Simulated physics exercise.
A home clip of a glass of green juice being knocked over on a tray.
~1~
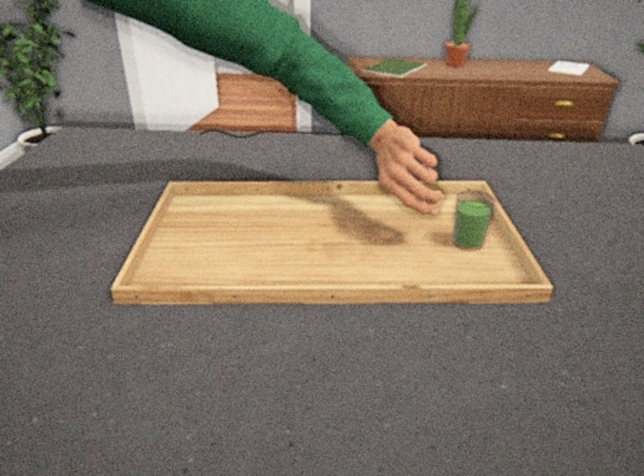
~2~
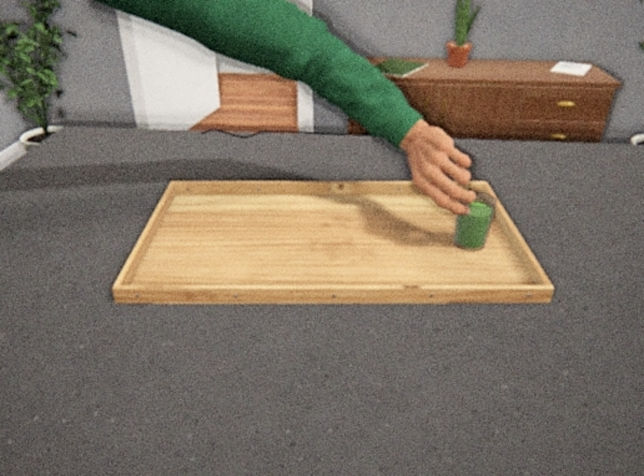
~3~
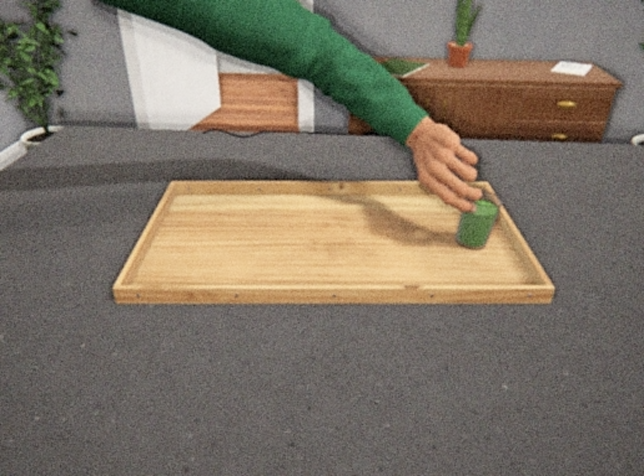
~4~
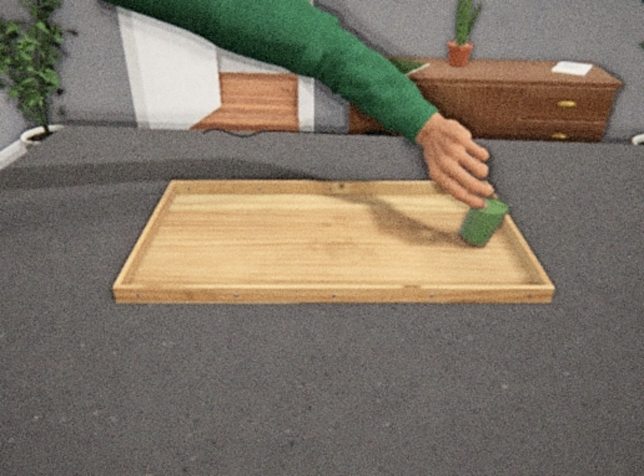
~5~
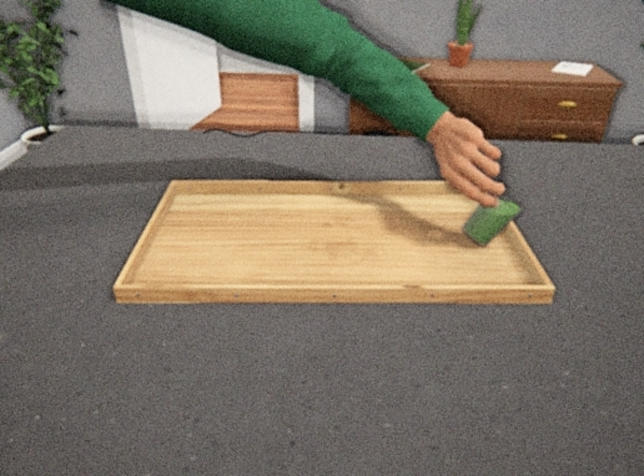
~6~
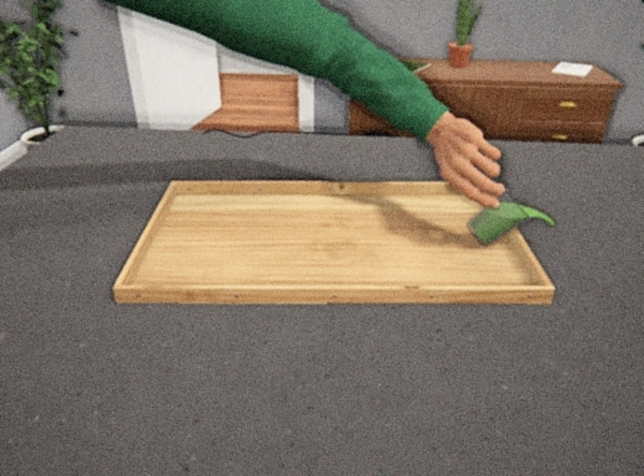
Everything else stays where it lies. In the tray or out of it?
The green juice wets the top as well.
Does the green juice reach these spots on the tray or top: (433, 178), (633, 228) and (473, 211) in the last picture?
First clear of it, second reached, third dry.
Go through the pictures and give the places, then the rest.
In the first frame, it stands upright; glass (472, 220) about three quarters full; tray (323, 285).
In the second frame, it is being nudged; glass about three quarters full, surface at (476, 210).
In the third frame, it is being nudged; glass (478, 218) about three quarters full.
In the fourth frame, it is being nudged; glass about three quarters full, surface at (490, 207); tray (324, 285).
In the fifth frame, it is being nudged; glass (492, 217) tipped 30°.
In the sixth frame, it is falling; glass (499, 218) tipped 45°.
Next, the glass lies across the rim; the puddle covers about as much as a plate; the table is getting wet.
After that, the puddle covers about as much as a tray; the table is getting wet.
Finally, the puddle covers about as much as a tray; the table is getting wet.
